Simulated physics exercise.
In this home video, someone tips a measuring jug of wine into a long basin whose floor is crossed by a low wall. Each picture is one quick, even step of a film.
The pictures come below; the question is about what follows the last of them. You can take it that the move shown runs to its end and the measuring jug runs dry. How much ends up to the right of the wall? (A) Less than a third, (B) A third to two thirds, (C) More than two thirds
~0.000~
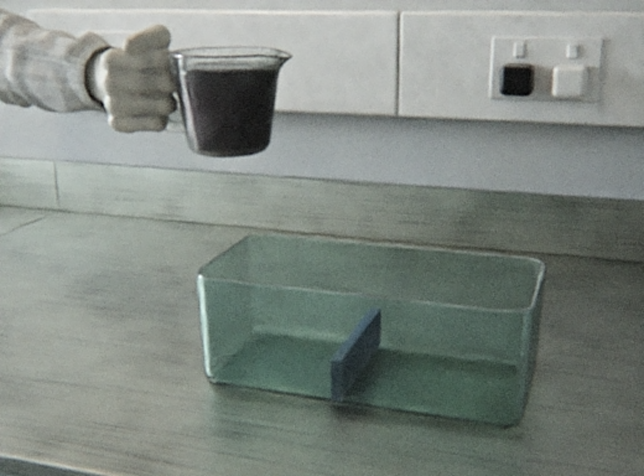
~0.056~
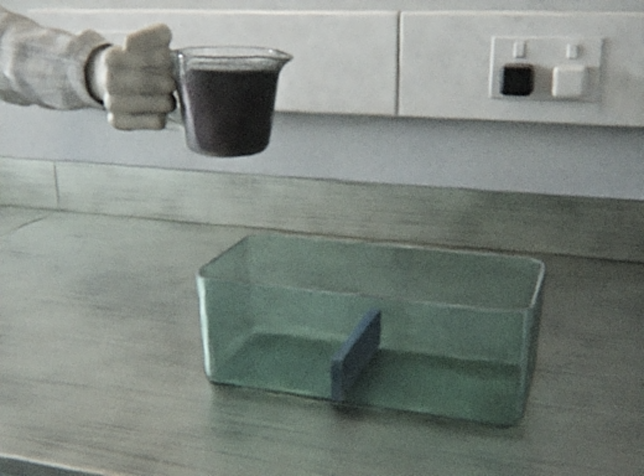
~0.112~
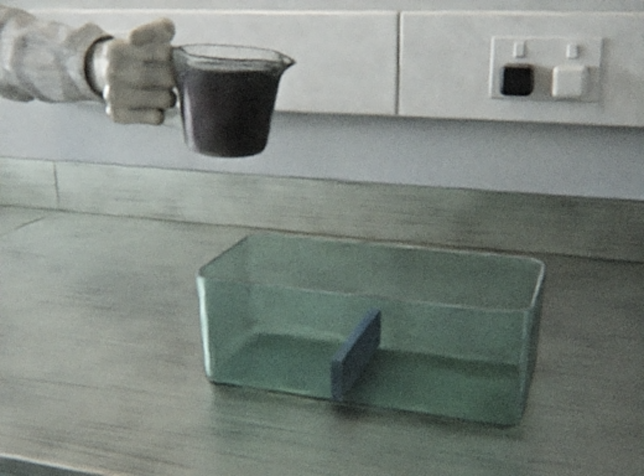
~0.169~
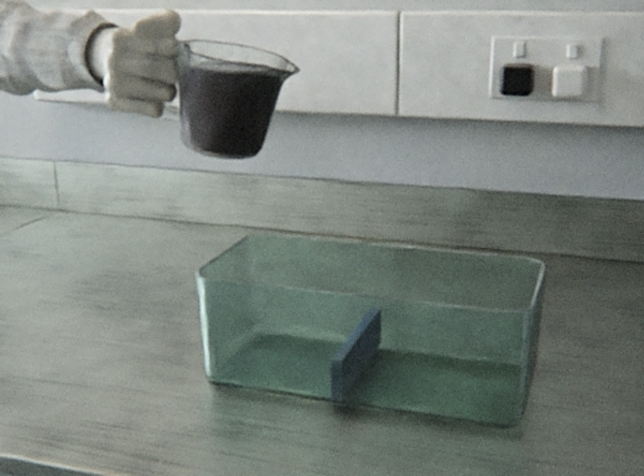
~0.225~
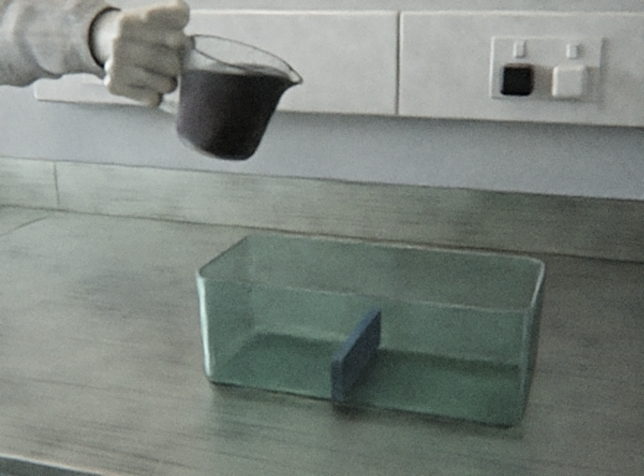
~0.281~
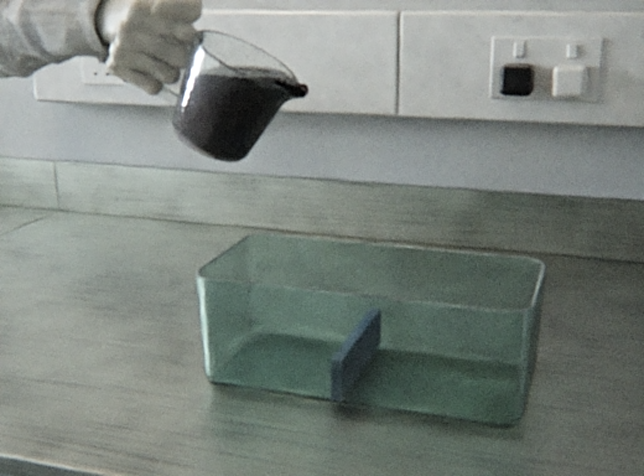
A third to two thirds.
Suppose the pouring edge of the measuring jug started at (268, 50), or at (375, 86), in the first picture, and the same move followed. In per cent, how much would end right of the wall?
Near 10 % and 95 %.
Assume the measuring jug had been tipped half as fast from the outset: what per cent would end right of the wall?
About 60 %.
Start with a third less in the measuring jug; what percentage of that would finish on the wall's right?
That works out to some 10 %.
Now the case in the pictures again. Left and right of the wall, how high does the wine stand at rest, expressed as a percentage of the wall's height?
About 30 left, about 20 right.
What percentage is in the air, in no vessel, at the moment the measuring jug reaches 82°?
Airborne share: Approx. 30 %.
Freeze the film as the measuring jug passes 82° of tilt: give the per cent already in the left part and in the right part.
On the left near 5 in a hundred, on the right near 15 in a hundred.
A moment on, the measuring jug is tipped on its side and 52 per cent is still to pour, 4 is left of the wall and 15 right of it.
Next, the measuring jug is tipped on its side and 11 per cent is still to pour, 31 is left of the wall and 42 right of it.
Then the measuring jug is tipped on its side and 1 per cent is still to pour, 50 is left of the wall and 45 right of it.
Later the measuring jug is tipped on its side and 0 per cent is still to pour, 53 is left of the wall and 46 right of it.
In the end 53 per cent lies left of the wall, 46 right of it and 1 outside.
